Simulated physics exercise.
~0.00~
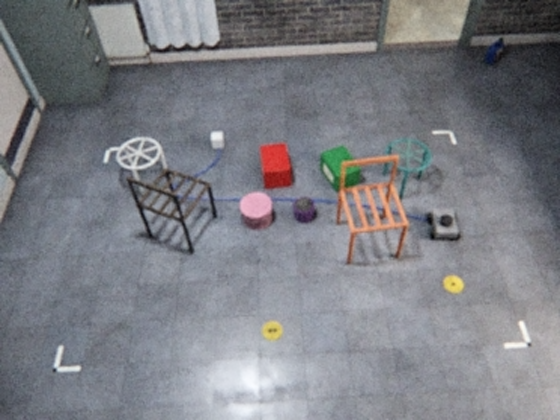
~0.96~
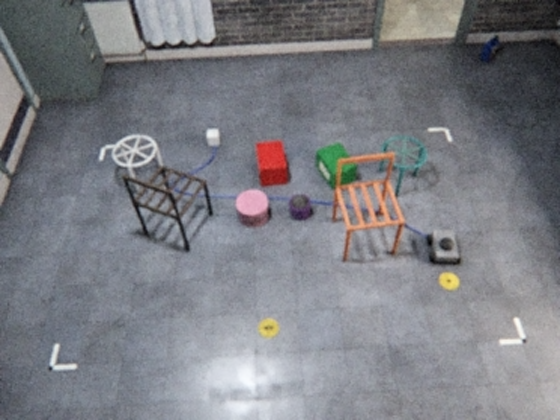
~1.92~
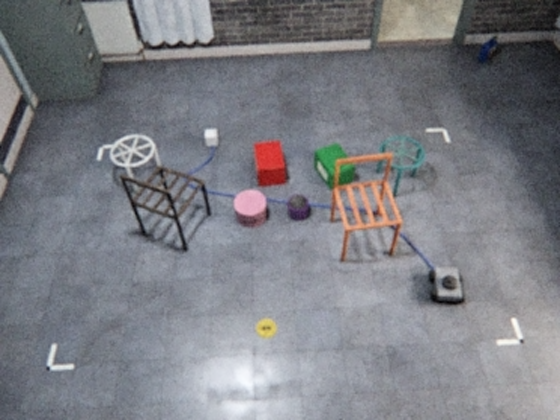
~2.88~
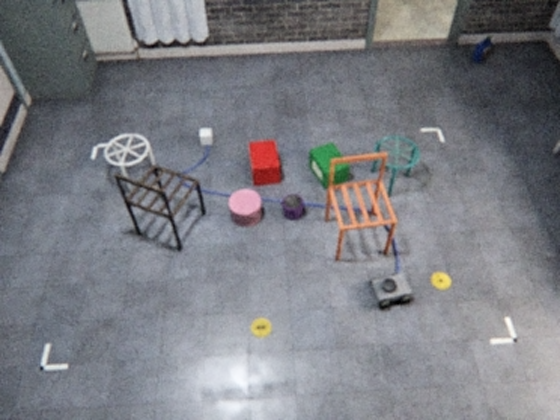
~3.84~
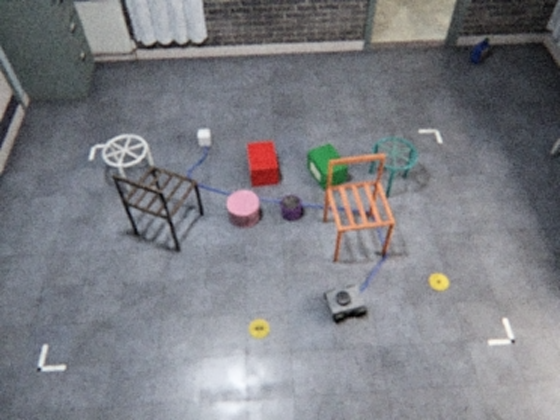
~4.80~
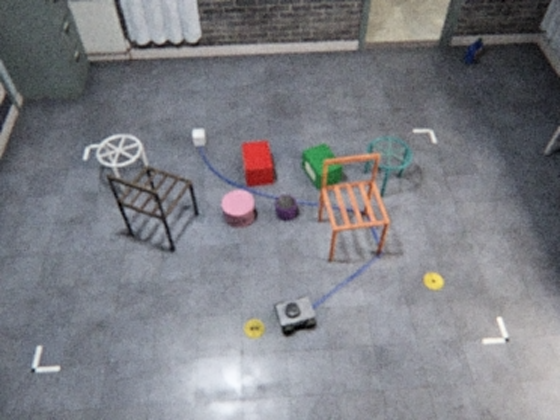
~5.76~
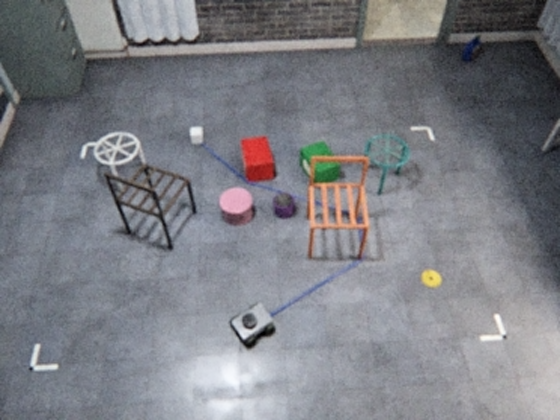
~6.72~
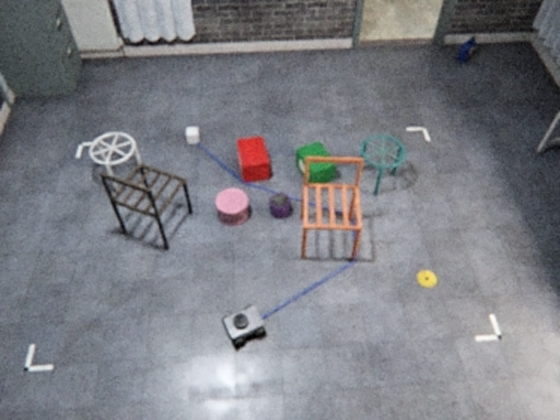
On a grey tiled floor, a small cart trailing a blue lead moves down from beside an orange chair, then left past yellow markers, the lead sliding among chairs, stools, boxes and pots; the orange chair shifts slightly left, and the cart stops at lower centre, lead stretched.
